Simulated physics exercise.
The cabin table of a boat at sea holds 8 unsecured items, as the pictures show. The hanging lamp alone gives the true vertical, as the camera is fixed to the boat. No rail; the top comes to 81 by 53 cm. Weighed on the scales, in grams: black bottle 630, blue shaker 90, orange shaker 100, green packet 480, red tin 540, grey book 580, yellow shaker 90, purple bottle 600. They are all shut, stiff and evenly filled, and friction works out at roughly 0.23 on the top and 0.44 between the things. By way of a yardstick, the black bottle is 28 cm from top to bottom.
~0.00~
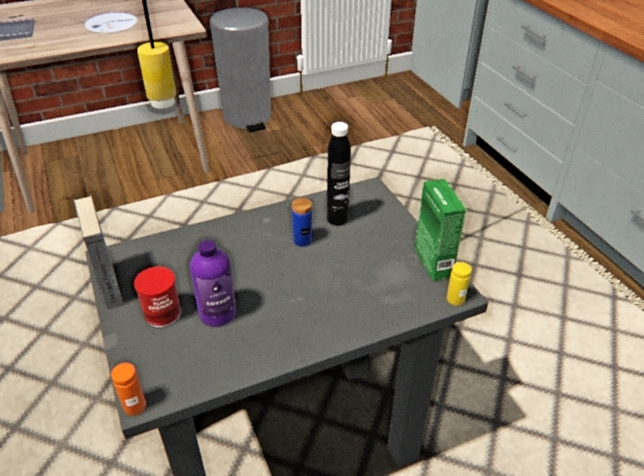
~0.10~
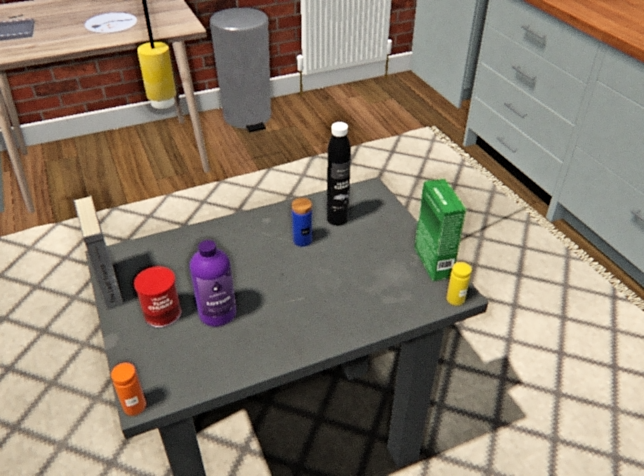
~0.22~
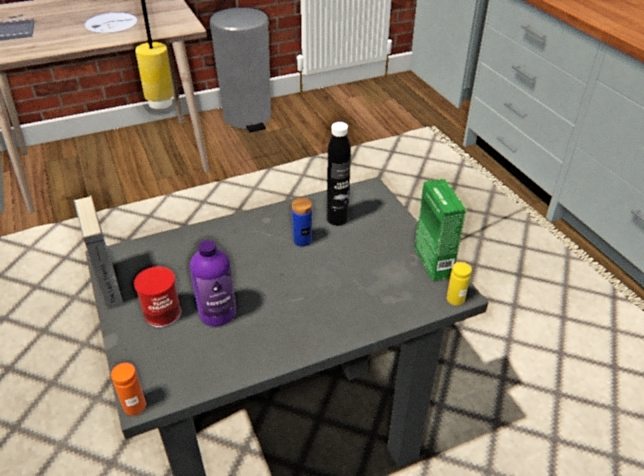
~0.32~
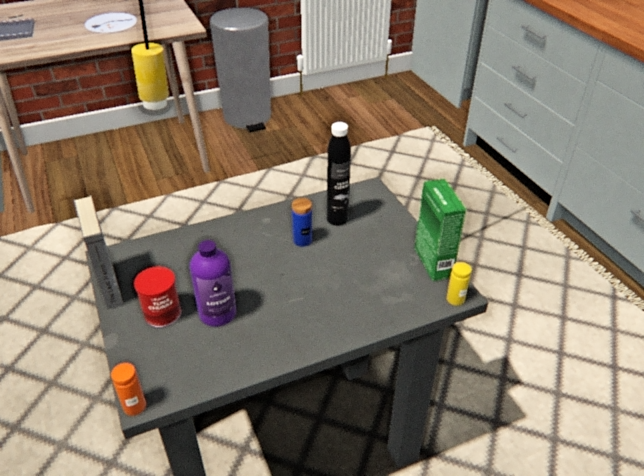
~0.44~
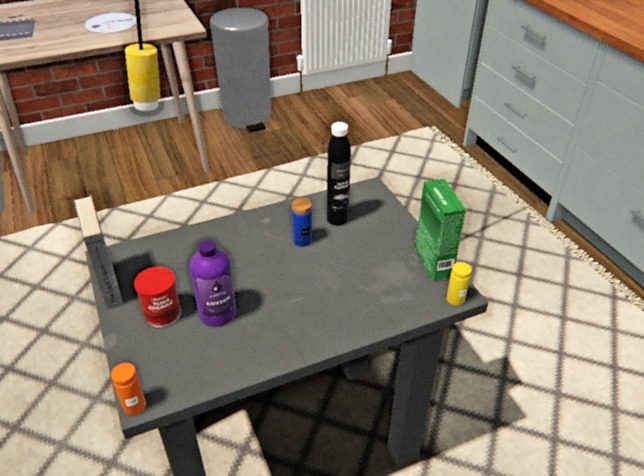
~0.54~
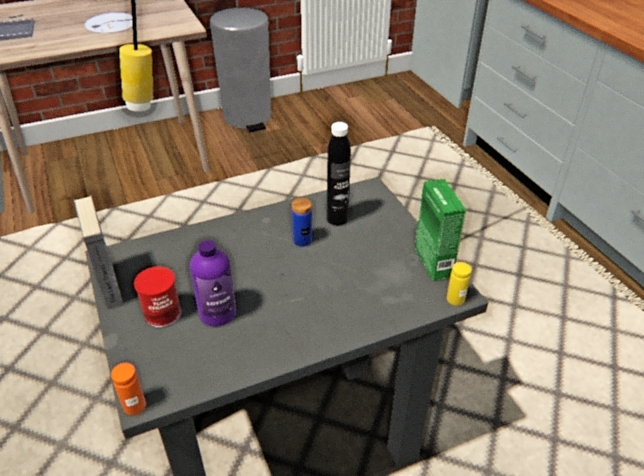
In the video, bottles, shakers, a red tin, a green packet and a grey book stay still on a dark table, while a yellow lamp hanging behind it first hangs nearly still, then swings slightly to the left.
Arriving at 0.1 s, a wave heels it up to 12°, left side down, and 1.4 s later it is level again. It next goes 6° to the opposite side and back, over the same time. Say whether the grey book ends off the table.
The grey book goes over the edge.
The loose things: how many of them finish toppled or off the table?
That makes 1.
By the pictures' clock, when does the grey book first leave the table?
1.0 s or so.
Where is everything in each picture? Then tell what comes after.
The first frame shows boat level; grey book (99, 253); black bottle (339, 176).
The second frame shows boat level; orange shaker (129, 390); green packet (439, 230).
The third frame shows floor tilted 1°, left side down; red tin (159, 297); yellow shaker (459, 284).
The fourth frame shows floor tilted 3°, left side down; purple bottle (213, 281); black bottle (339, 176).
The fifth frame shows floor tilted 6°, left side down; blue shaker (302, 222); orange shaker (129, 390).
The sixth frame shows floor tilted 8°, left side down; grey book (99, 253); green packet (439, 230).
After 1.14 s, floor tilted 6°, left side down; grey book now off the table.
After 1.34 s, floor tilted 1°, left side down.
After 1.44 s, boat level.
At rest (3.4 s), off the table, grey book; the other 7 in place, give or take 5 cm.
